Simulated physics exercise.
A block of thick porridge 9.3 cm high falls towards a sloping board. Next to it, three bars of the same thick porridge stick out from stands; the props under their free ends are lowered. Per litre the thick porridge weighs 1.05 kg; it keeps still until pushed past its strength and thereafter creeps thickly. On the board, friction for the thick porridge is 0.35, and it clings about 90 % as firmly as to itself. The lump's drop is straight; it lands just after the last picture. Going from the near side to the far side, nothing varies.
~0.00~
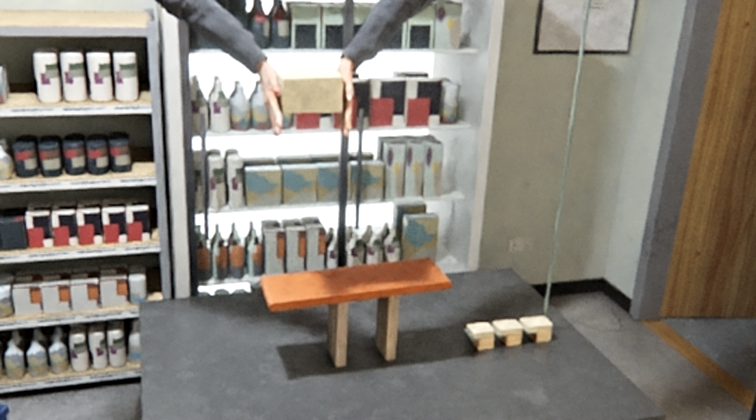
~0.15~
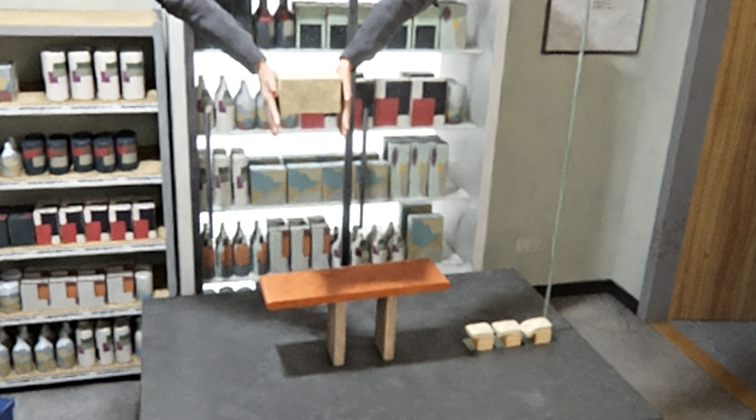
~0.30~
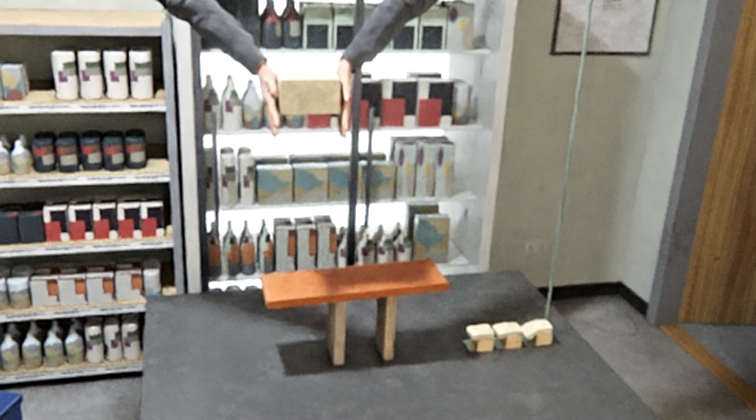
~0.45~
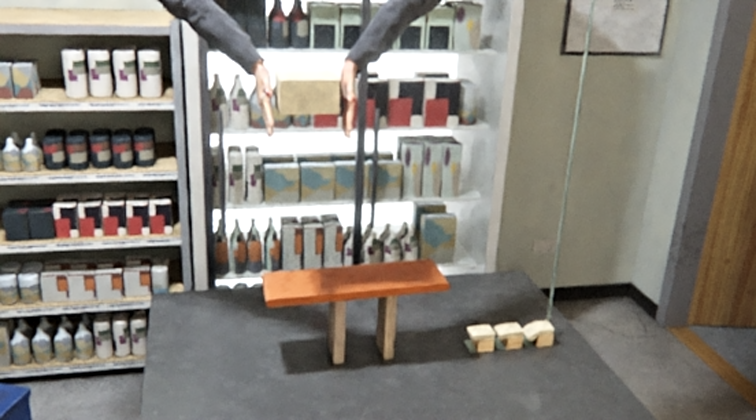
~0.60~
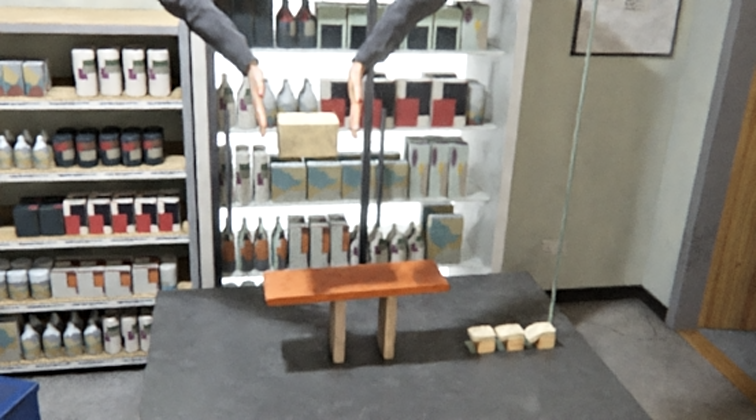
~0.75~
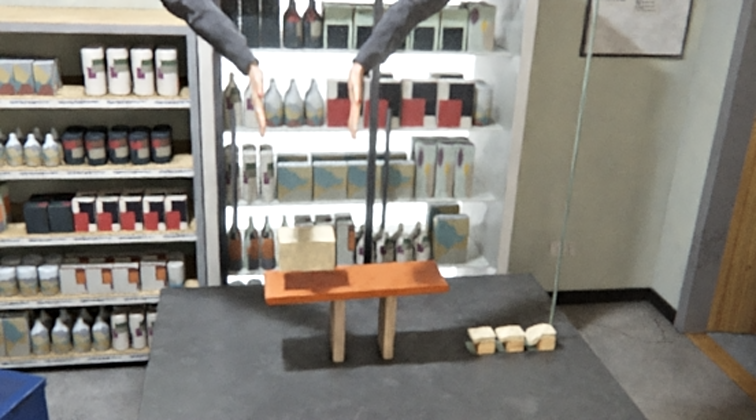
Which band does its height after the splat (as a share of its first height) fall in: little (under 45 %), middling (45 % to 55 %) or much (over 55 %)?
Much.
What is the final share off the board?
Roughly 40 % ends up off the board.
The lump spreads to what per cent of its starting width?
I'd put it at some 160 %.
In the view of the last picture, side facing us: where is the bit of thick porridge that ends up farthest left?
You'll find it somewhere near (284, 290) on the near face.
After 0.86 s, it stands 59 % of its first height and none has gone off the board.
After 1.00 s, it stands 59 % of its first height and 20 % has gone off the board.
After 1.13 s, it stands 59 % of its first height and 27 % has gone off the board.
After 1.27 s, it stands 59 % of its first height and 28 % has gone off the board.
After 1.40 s, at the end, it stands 59 % of its first height and 38 % has gone off the board.
